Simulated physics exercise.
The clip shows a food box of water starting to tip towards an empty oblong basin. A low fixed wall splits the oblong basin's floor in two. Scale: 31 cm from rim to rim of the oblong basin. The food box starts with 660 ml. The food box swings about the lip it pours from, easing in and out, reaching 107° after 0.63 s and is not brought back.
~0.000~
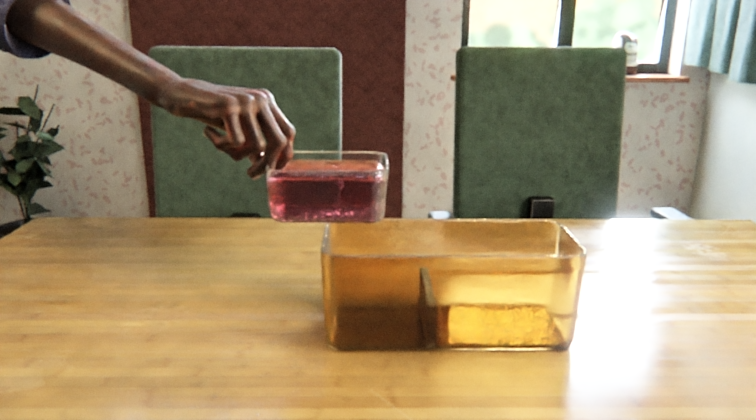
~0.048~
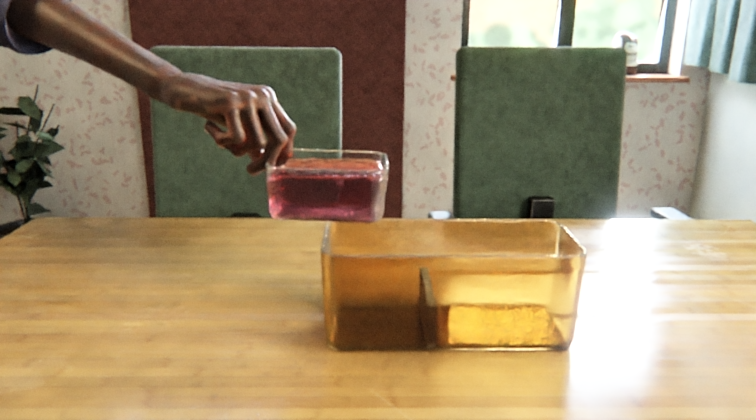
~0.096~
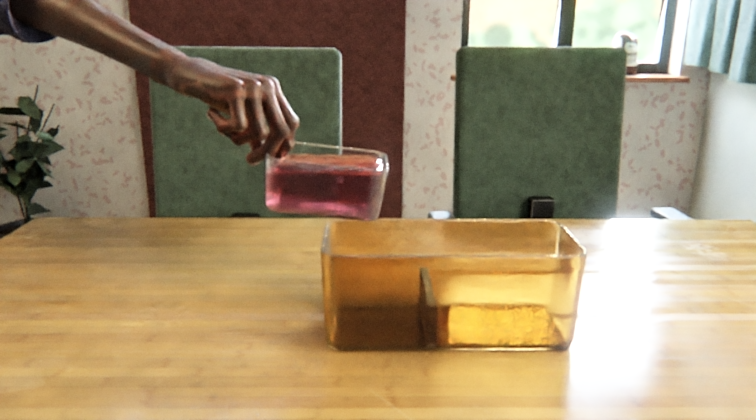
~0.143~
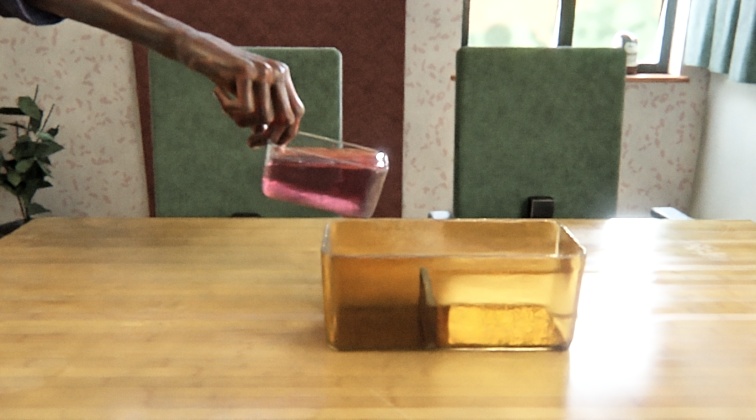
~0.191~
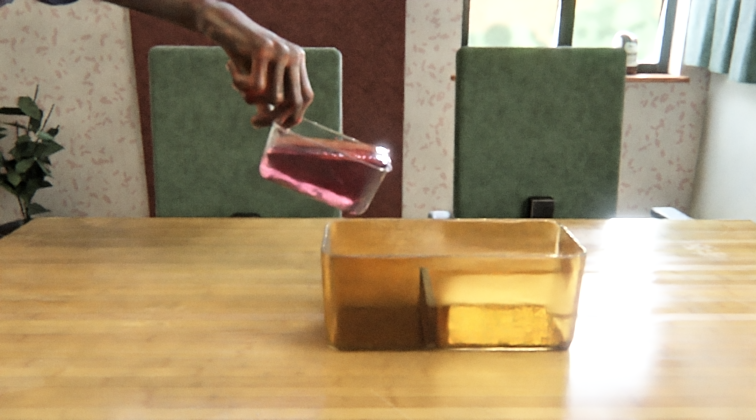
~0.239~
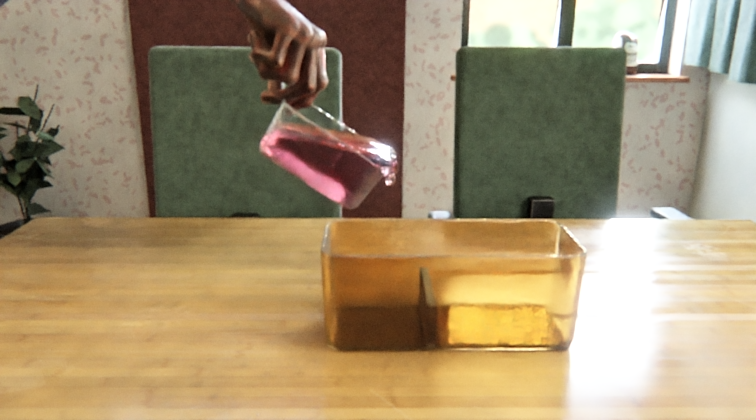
The footage shows a hand holding a clear food box of pinkish-red water above an amber oblong basin with a low inner wall, tilting it gradually rightward until a little water begins slipping over its right rim.
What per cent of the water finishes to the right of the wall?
Roughly 78 per cent is past the wall.
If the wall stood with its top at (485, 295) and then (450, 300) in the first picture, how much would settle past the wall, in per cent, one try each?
In turn about 30 and 60 per cent.
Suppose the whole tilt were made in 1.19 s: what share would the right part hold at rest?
Then about 90 per cent.
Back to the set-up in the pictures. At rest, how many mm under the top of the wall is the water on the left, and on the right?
Some 50 mm on the left and 32 mm on the right.
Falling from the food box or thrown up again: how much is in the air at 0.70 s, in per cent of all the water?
Some 7 per cent.
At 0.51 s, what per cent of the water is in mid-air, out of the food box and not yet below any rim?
Some 56 per cent.
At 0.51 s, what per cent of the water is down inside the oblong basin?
About 24 per cent.
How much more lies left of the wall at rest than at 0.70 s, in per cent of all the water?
Near 10 in a hundred.
Then, 0.51 s in, the tilt is 97° and 20 per cent is still to pour, 2 is left of the wall and 21 right of it.
Then, 0.70 s in, the tilt is 107° and 1 per cent is still to pour, 3 is left of the wall and 86 right of it.
Then, 0.91 s in, the tilt is 107° and 0 per cent is still to pour, 12 is left of the wall and 76 right of it.
Then, 1.13 s in, the tilt is 107° and 0 per cent is still to pour, 14 is left of the wall and 78 right of it.
Finally, 14 per cent lies left of the wall, 78 right of it and 8 outside.
